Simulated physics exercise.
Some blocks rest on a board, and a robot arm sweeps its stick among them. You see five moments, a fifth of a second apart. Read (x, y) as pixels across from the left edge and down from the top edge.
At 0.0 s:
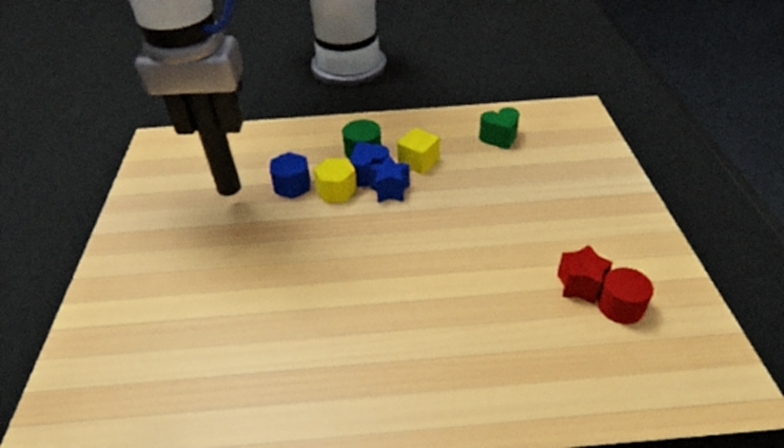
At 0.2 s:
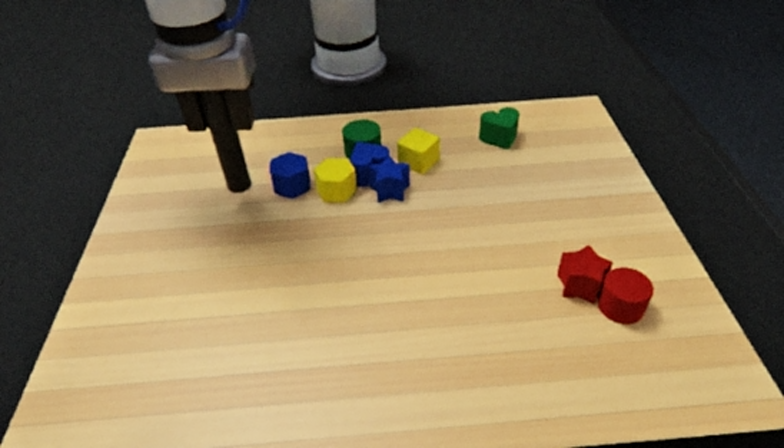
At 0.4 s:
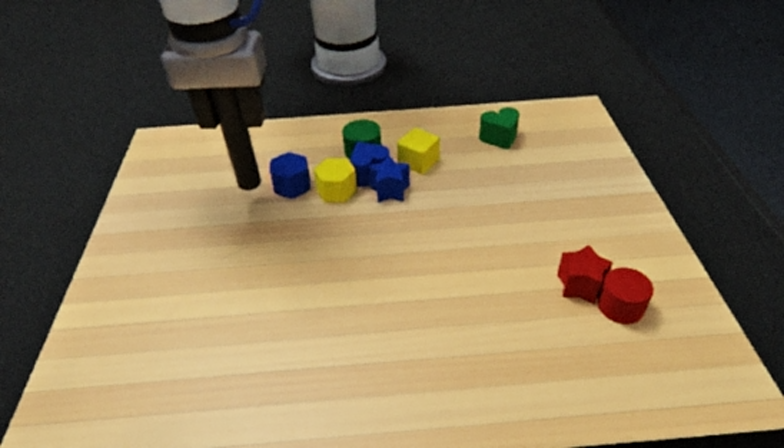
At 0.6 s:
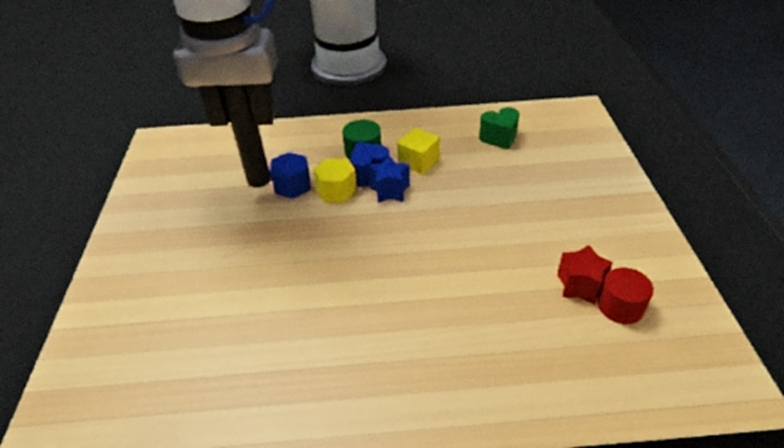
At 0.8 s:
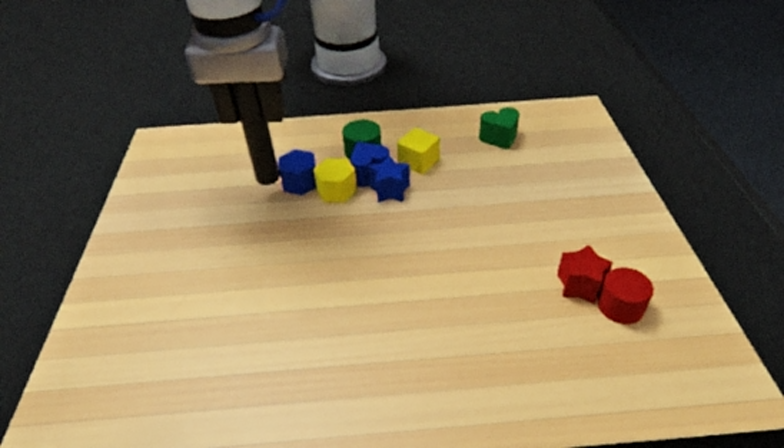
Robot arm sliding its black stick rightward across a wooden board, nudging a blue hexagonal block slightly beside other colored blocks.
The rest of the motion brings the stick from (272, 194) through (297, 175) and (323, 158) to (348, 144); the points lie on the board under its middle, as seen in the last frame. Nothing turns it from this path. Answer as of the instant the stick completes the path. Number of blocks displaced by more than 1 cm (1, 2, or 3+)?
3 or more blocks.
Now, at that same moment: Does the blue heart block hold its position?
My answer is no.
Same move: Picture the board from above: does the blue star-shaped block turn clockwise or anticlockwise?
Seen from above, its turn is clockwise.
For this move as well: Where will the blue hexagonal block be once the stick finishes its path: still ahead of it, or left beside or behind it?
I think the stick loses the blue hexagonal block somewhere along the way.
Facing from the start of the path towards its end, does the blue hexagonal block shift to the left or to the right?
Right-hand side.
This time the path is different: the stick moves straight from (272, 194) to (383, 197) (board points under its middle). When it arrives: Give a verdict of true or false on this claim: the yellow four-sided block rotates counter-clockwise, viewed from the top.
The claim does not hold.
What follows on the original path. One third of the way, stick (295, 159); blue hexagonal block (325, 146), turned 20° clockwise.
Two thirds of the way, stick (321, 142); blue hexagonal block (350, 137), turned 55° clockwise; green circular block (383, 123); blue heart block (375, 152); blue star-shaped block (391, 170).
At the end, stick (347, 128); blue hexagonal block (370, 130), turned 100° clockwise; green circular block (402, 119); blue heart block (380, 153), turned 25° clockwise; blue star-shaped block (393, 171), turned 20° clockwise.
